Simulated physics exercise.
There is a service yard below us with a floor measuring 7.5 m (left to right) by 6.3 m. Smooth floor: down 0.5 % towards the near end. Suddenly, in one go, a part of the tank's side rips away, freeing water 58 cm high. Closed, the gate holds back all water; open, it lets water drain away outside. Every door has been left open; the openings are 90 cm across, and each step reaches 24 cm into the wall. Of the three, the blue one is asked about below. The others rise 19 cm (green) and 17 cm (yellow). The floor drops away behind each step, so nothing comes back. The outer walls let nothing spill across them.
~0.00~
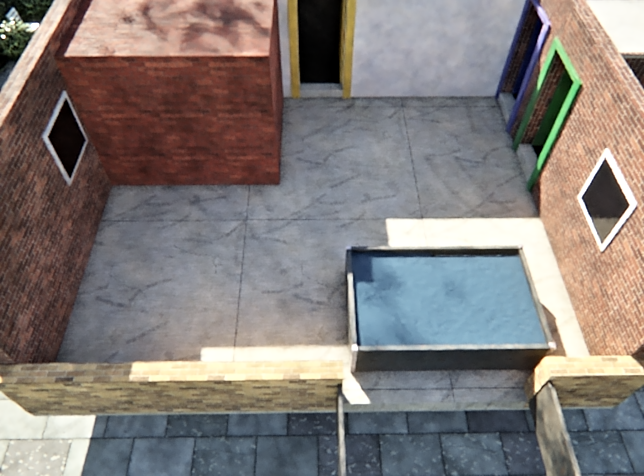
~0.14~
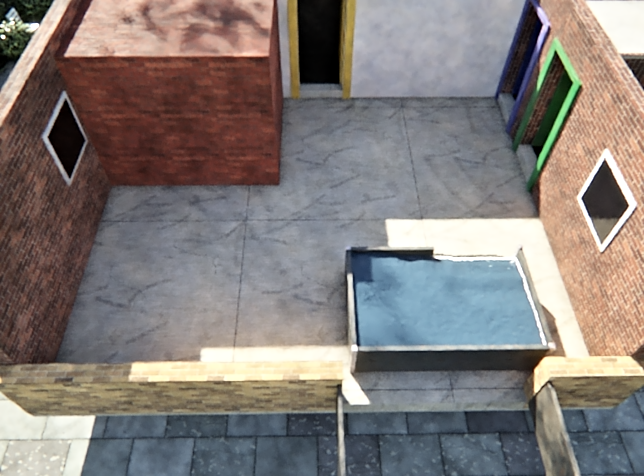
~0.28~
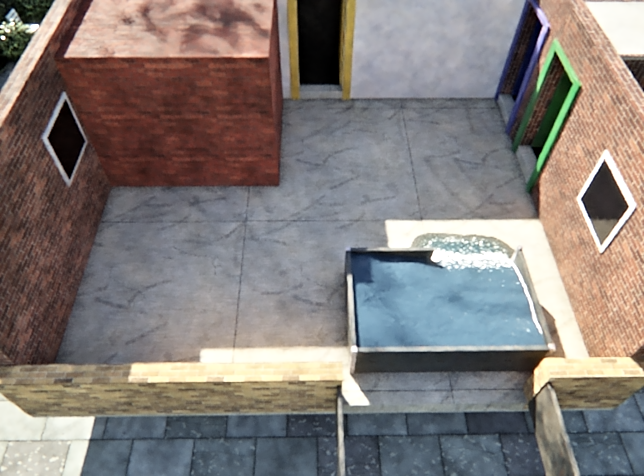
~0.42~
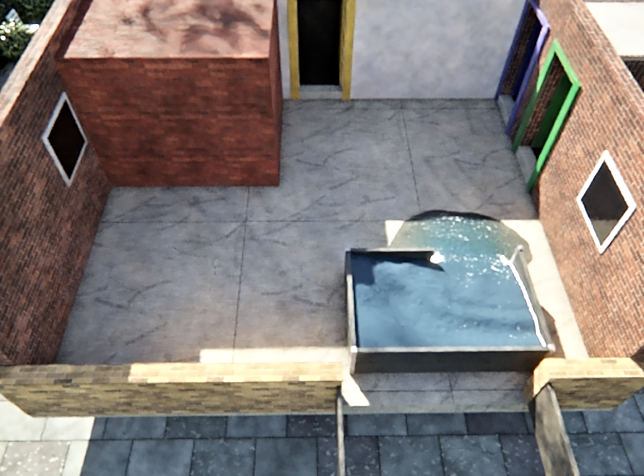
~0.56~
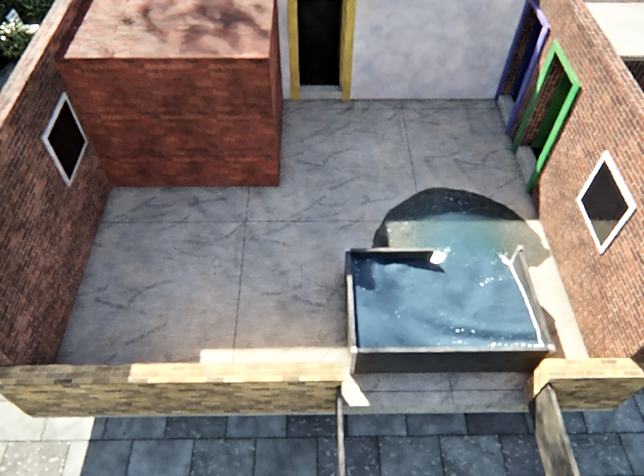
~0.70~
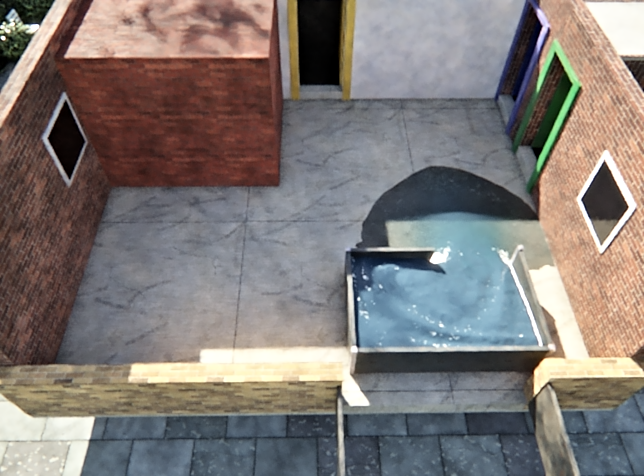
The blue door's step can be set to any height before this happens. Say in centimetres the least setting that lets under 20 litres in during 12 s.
It should be set to roughly 21 cm.
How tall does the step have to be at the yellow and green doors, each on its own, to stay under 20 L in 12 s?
About 14.0 cm at yellow and about 10.5 cm at green.
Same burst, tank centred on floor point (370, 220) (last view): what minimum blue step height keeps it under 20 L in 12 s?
I'd put it at close to 28 cm.
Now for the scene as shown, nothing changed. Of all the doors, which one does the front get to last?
Last in line is the yellow one.
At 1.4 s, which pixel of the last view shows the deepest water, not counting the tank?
Around (483, 266).
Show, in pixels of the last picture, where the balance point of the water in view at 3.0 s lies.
I'd put it close to (436, 217).
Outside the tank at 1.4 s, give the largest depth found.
Max depth: Near 32 cm.
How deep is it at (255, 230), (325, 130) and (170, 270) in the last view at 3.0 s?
Approx. 0 / 2 / 0 cm.
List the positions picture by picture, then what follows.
Still water, 58 cm deep, in the tank at (443, 297); the blue door at (518, 71) is dry, in the first picture.
The front is at a hidden place, 0.3 m from the gap on the far side; 0.3 m2 of floor is wet, 58 cm left at the back, in the second picture.
Water pours out on the far side and has run 0.8 m, to (432, 237); about 10 cm deep outside, 58 cm at the back, in the third picture.
Water pours out on the far side and has run 1.3 m, to (428, 215); about 8 cm deep outside, 58 cm at the back, in the fourth picture.
Water pours out on the far side and has run 1.8 m, to (431, 192); about 6 cm deep outside, 53 cm at the back, in the fifth picture.
Water pours out on the far side and has run 2.3 m, to (430, 171); about 5 cm deep outside, 49 cm at the back; 2.0 m in a straight line remain to the blue door at (517, 73), in the sixth picture.
After 1.4 s water covers 30 % of the floor, deepest (32 cm) near (483, 266); it has not reached the blue door.
After 3.0 s water covers 45 % of the floor, deepest (31 cm) near (484, 103); 23 cm at the blue door, 12 litres in over its 19 cm step.
After 12.0 s water covers 85 % of the floor, deepest (12 cm) near (61, 391); 7 cm at the blue door, 32 litres in over its 19 cm step.
At the blue door as built, the water arrived by 1.7 s and peaked near 25 cm at 3.4 s.
With a step of 17.5 cm, 42 litres would have come in within the 12 s; with 24 cm, 11 litres. So under 20 litres takes about 21 cm.
